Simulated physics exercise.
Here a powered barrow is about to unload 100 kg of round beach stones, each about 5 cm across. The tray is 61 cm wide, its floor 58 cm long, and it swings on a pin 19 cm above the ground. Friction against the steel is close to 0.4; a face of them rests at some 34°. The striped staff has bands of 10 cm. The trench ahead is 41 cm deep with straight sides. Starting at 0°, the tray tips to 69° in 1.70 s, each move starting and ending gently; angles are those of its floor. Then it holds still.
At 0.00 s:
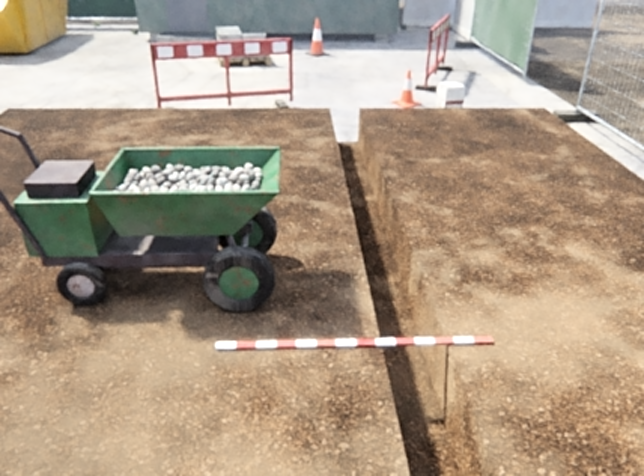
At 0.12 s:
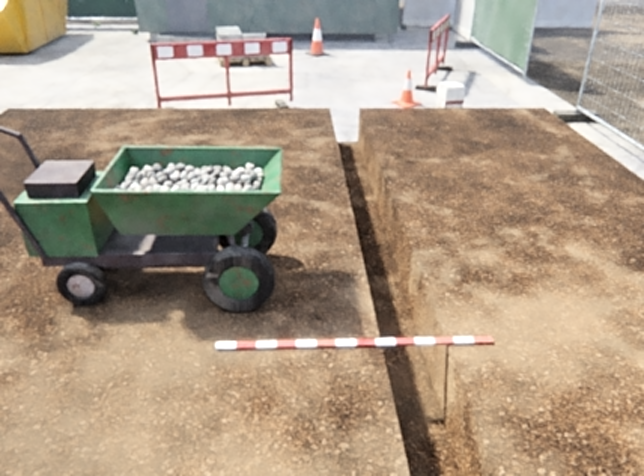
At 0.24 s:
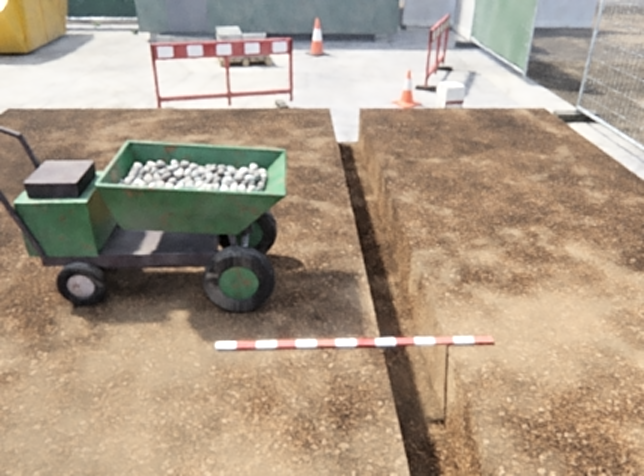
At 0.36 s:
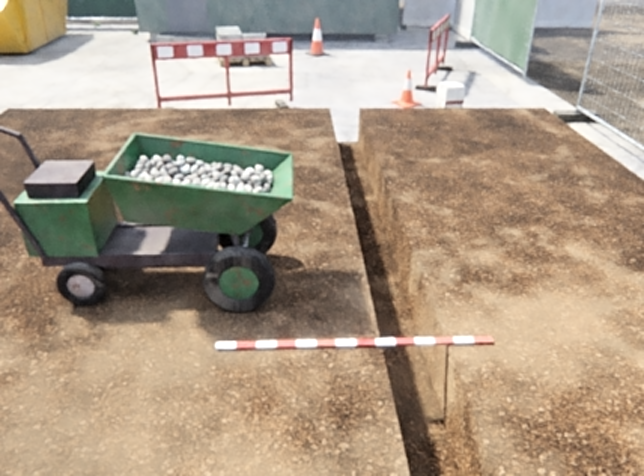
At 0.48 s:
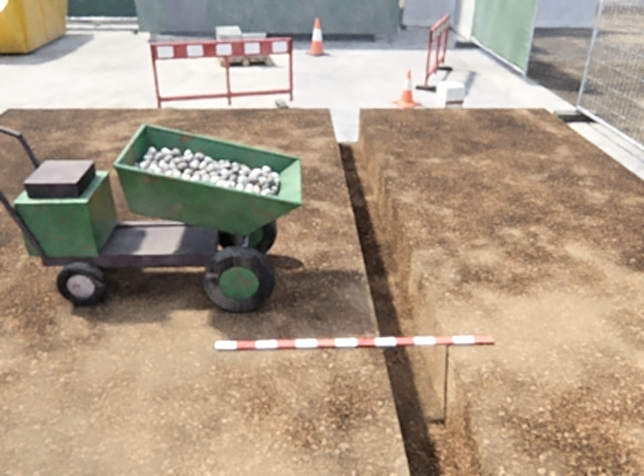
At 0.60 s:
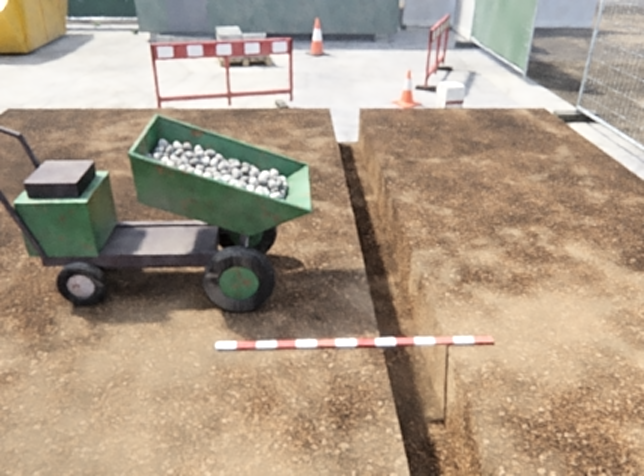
At the start, a green powered barrow loaded with pale rounded stones stands on brown ground left of a narrow trench, its tray level. The tray then tilts gradually, its left end rising and its right lip edging toward the trench, until it slopes clearly down to the right, stones still inside.
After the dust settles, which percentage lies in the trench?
Close to 91 in a hundred.
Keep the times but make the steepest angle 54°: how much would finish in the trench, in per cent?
It would be near 60 per cent.
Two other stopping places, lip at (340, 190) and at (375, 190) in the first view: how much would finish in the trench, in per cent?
First some 60, then 15 per cent.
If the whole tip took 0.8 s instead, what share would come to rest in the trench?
It would be near 95 per cent.
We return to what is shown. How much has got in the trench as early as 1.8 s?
About 55 per cent by then.
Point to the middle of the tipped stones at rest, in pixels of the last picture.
Their middle is at about (393, 324).
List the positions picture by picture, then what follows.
The tray is at 0°, its lip at (278, 193); the top of the load is at (188, 175), in the first picture.
Lip at (280, 193), floor tilted 1°, highest stones at (180, 173); the stones move at 0.1 m/s on average, in the second picture.
Lip at (285, 195), floor tilted 4°, highest stones at (166, 171); the stones move at 0.2 m/s on average, in the third picture.
Lip at (292, 199), floor tilted 8°, highest stones at (157, 164); the stones move at 0.3 m/s on average, in the fourth picture.
Lip at (302, 204), floor tilted 13°, highest stones at (164, 158); the stones move at 0.4 m/s on average, in the fifth picture.
The tray is at 20°, its lip at (311, 211); the top of the load is at (166, 150); the stones move at 0.5 m/s on average, in the sixth picture.
After 1.3 s the floor is at 58°; 99 % in the tray, 1 % short of the trench; the foremost stones are at (350, 238).
After 1.8 s the floor is at 69°; 30 % in the tray, 15 % short of the trench, 55 % in the trench; the foremost stones are at (416, 325).
After 2.2 s the floor is at 69°; 7 % in the tray, 14 % short of the trench, 79 % in the trench; the foremost stones are at (416, 325).
After 4.1 s the floor is at 69°; 0 % in the tray, 9 % short of the trench, 91 % in the trench; the foremost stones are at (418, 331).
